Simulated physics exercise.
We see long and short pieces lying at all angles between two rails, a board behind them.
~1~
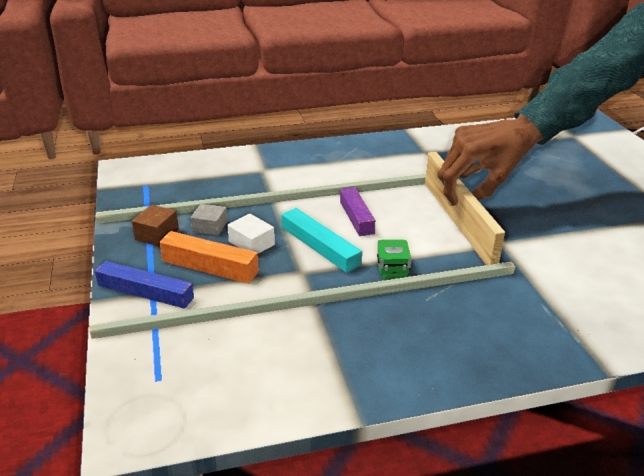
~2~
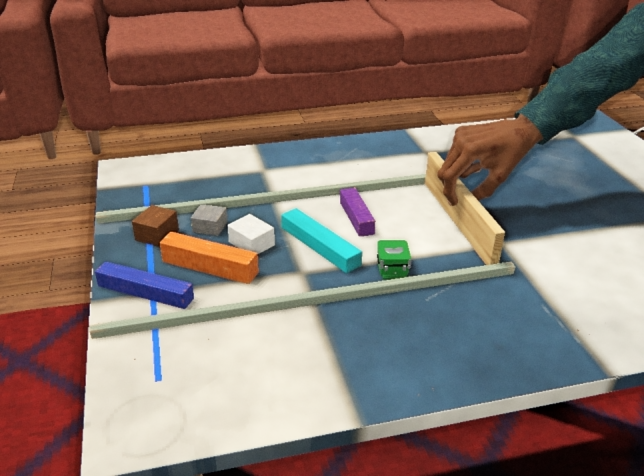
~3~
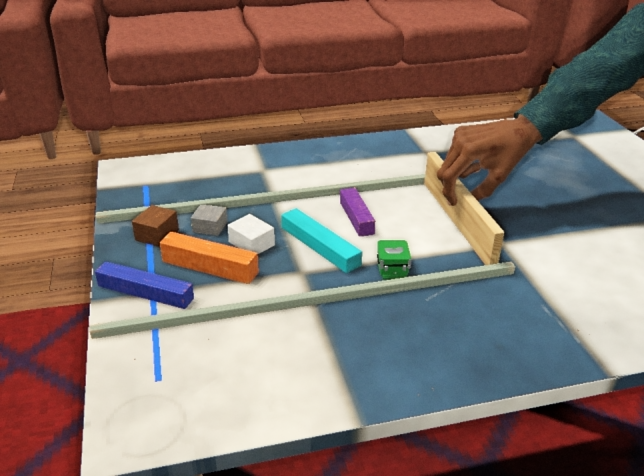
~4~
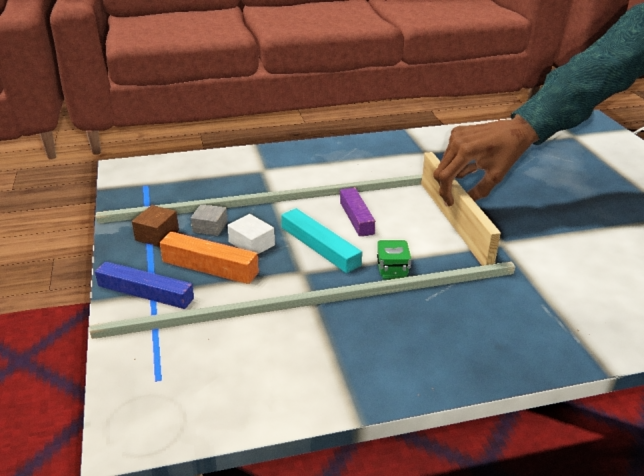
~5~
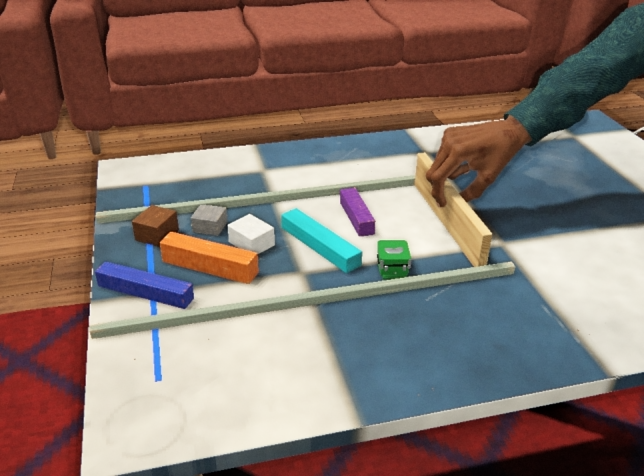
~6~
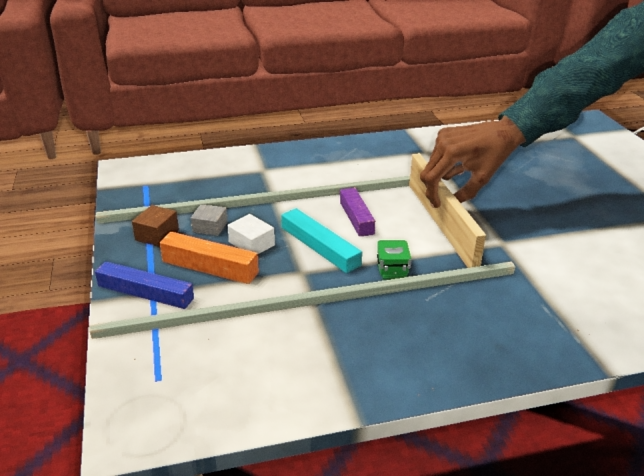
At first, a hand holds a wooden board upright across two pale rails on a checkered table, with colored bars, small blocks and a green toy-like object lying still to its left. Then the hand slides the board slightly left, closer to the green object, while the pieces remain in place.
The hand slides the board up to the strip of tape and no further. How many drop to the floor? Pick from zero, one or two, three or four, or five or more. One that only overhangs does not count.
Outcome: The number that fall off is three or four.
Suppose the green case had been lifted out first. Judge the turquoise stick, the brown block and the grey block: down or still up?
The turquoise stick is kept; the brown block tumbles off; the grey block stays on.
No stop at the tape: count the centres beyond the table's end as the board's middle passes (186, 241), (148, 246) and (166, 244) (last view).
Place by place, 0, 4 and 2.
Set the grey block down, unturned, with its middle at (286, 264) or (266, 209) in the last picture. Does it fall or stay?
In turn it is lost; holds on.
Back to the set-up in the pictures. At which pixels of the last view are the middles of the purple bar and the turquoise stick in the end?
The purple bar at (140, 239), the turquoise stick at (114, 268).
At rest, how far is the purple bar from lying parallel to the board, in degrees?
Some 0 degrees.
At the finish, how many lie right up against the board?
2 of them.
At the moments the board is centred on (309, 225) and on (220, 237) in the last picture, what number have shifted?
4 and 8.
Early on, none off yet; blue bar at rest near (144, 285); brown block at rest near (156, 226); orange bar at rest near (209, 257).
Finally, the number that fall off is three or four; lost, white block, orange bar, brown block and blue bar.
